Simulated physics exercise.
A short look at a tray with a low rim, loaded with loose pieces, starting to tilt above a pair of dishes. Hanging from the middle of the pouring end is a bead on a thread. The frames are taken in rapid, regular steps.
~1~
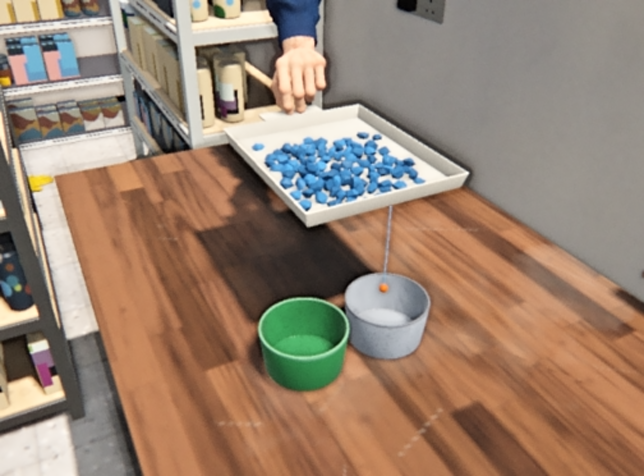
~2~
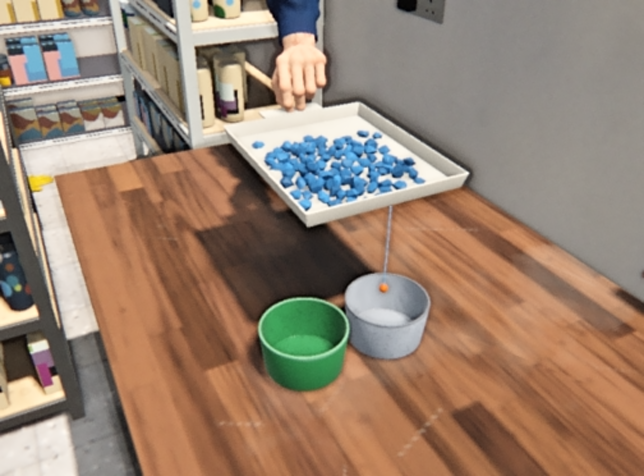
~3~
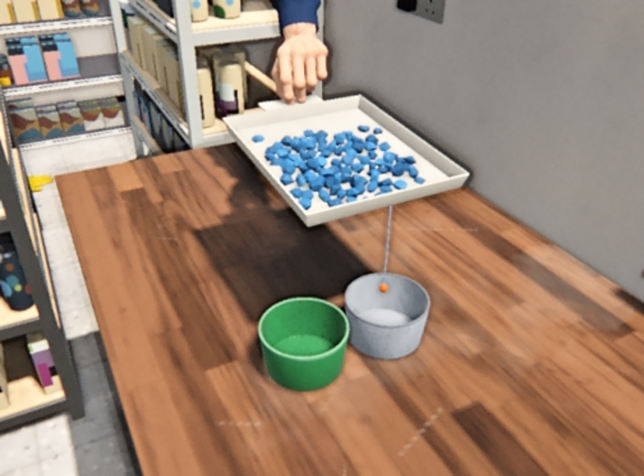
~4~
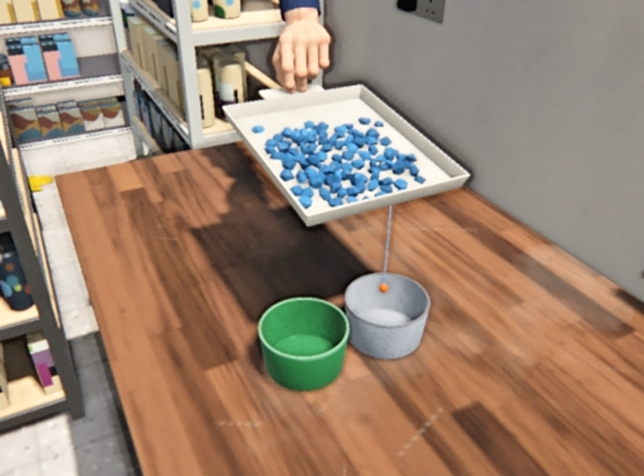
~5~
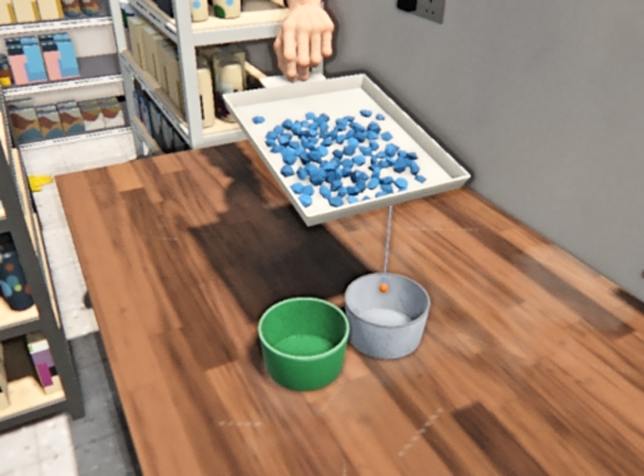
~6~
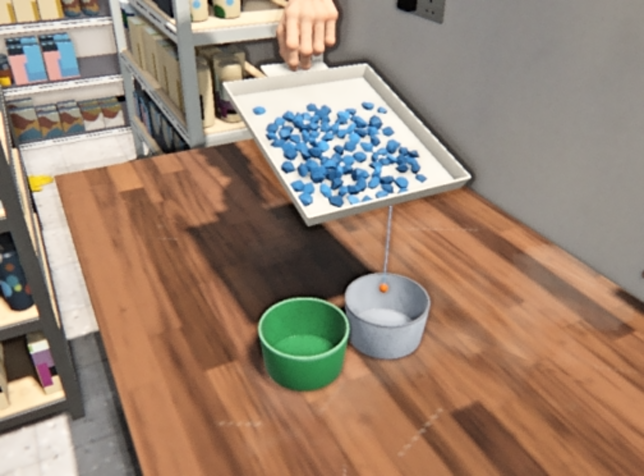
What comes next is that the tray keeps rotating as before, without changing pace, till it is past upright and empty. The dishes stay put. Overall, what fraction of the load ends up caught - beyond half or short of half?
Short of half.
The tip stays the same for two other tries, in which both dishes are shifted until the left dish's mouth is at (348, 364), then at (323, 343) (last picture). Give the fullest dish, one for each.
Result, try one: The dish further right; try two: The dish further right.
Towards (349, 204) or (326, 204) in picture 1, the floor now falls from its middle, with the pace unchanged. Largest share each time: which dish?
Going by the two slopes in order, it's the left-side one and then the left-side one.
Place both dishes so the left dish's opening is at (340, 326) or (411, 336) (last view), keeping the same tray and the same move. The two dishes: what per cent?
The first try yields 50% and the second yields 70%.
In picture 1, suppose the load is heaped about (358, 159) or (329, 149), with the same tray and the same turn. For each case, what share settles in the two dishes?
In order, 10 % then 10 %.
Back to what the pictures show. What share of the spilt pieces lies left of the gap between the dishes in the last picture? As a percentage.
It comes to about 10 percent.
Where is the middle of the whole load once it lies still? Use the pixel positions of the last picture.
It settles centred around (421, 378).
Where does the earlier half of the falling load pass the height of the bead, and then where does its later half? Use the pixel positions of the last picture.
Close to (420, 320), then close to (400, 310).
Soon after the last picture, tray tipped steeply; all on the tray.
A little later, tray tipped right over; about a third on the tray; a stray few in the right dish; about a quarter outside both; about a third in the air.
Later still, tray tipped past a quarter turn; a small part in the right dish; nearly all outside both.
At rest, tray tipped past a quarter turn; none in the left dish; a small part in the right dish; nearly all outside both.
